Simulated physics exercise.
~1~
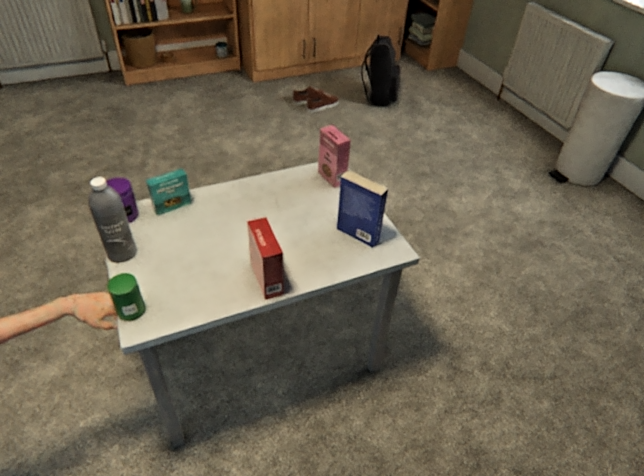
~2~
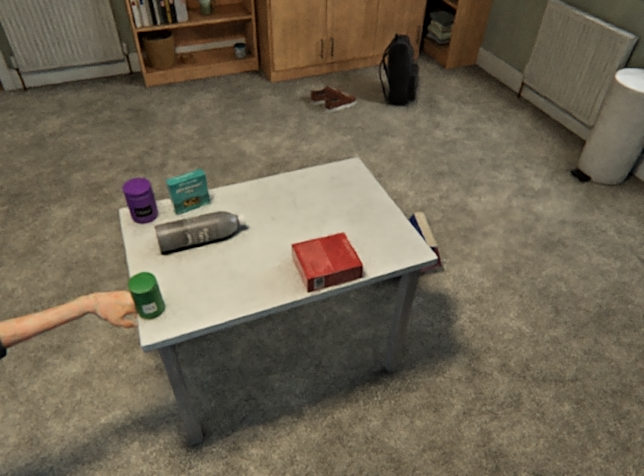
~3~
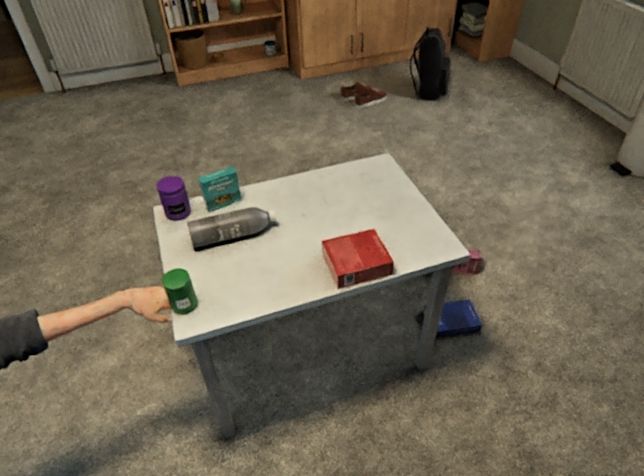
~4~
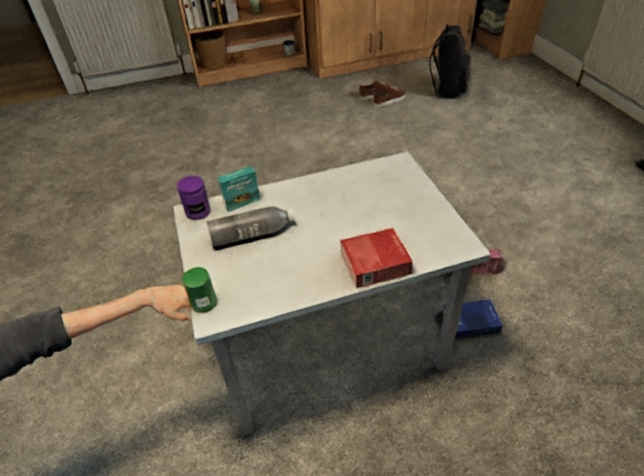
Blue book and pink packet falling off a jerked side table as a grey bottle and red packet topple and stay on top.
